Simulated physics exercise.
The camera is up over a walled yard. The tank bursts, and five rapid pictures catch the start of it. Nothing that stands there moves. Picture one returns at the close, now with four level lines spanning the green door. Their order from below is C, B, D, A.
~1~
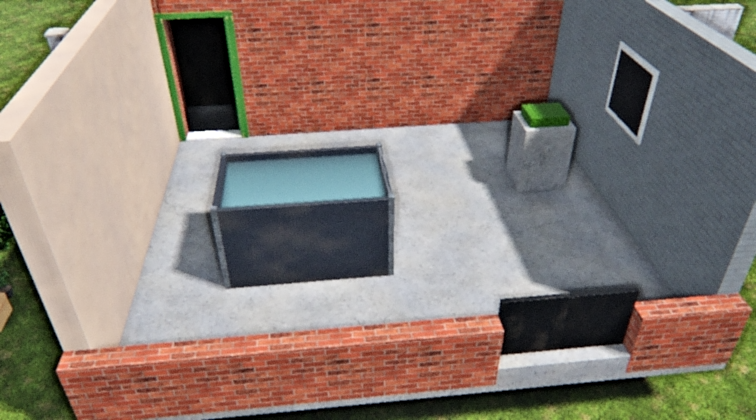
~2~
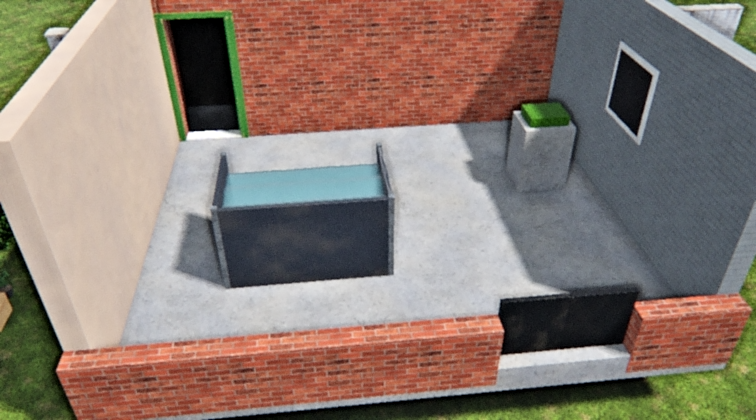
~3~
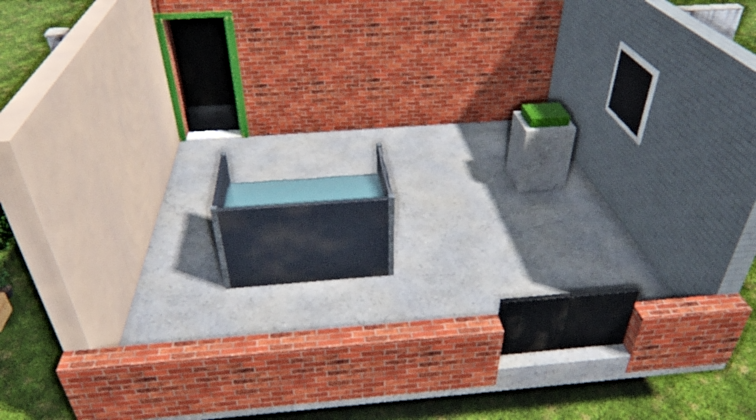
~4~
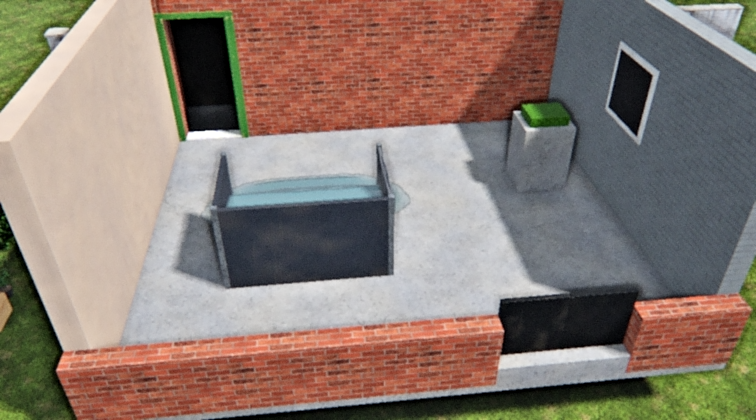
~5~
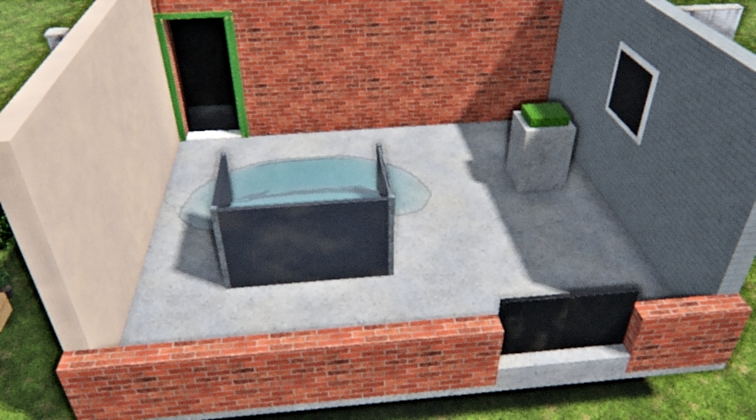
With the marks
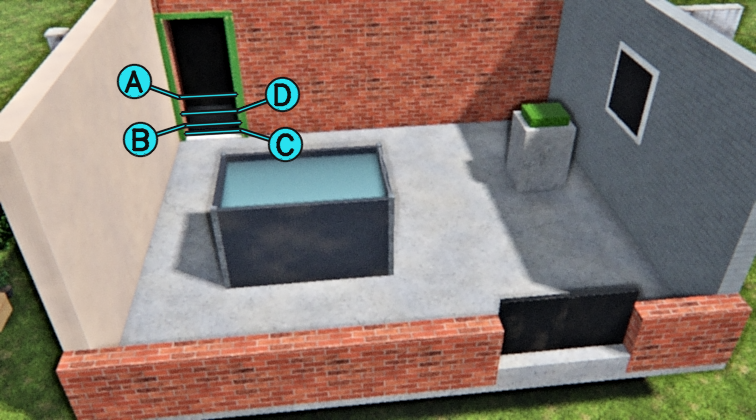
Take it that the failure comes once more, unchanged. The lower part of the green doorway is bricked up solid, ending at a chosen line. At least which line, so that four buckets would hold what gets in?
Go for D.
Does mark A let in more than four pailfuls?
No, that is safe.
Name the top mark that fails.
Here it is mark B.
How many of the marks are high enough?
Two of the four.
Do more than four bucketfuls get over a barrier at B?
Yes, that goes wrong.
On the marked copy, A at (207, 95); B at (212, 124); C at (213, 132); D at (210, 112); from the bottom up C, B, D, A.
With A, nothing gets over.
With B, about 8 bucketfuls get in.
With C, some 25 bucketfuls get in.
With D, a bucket or two gets in.
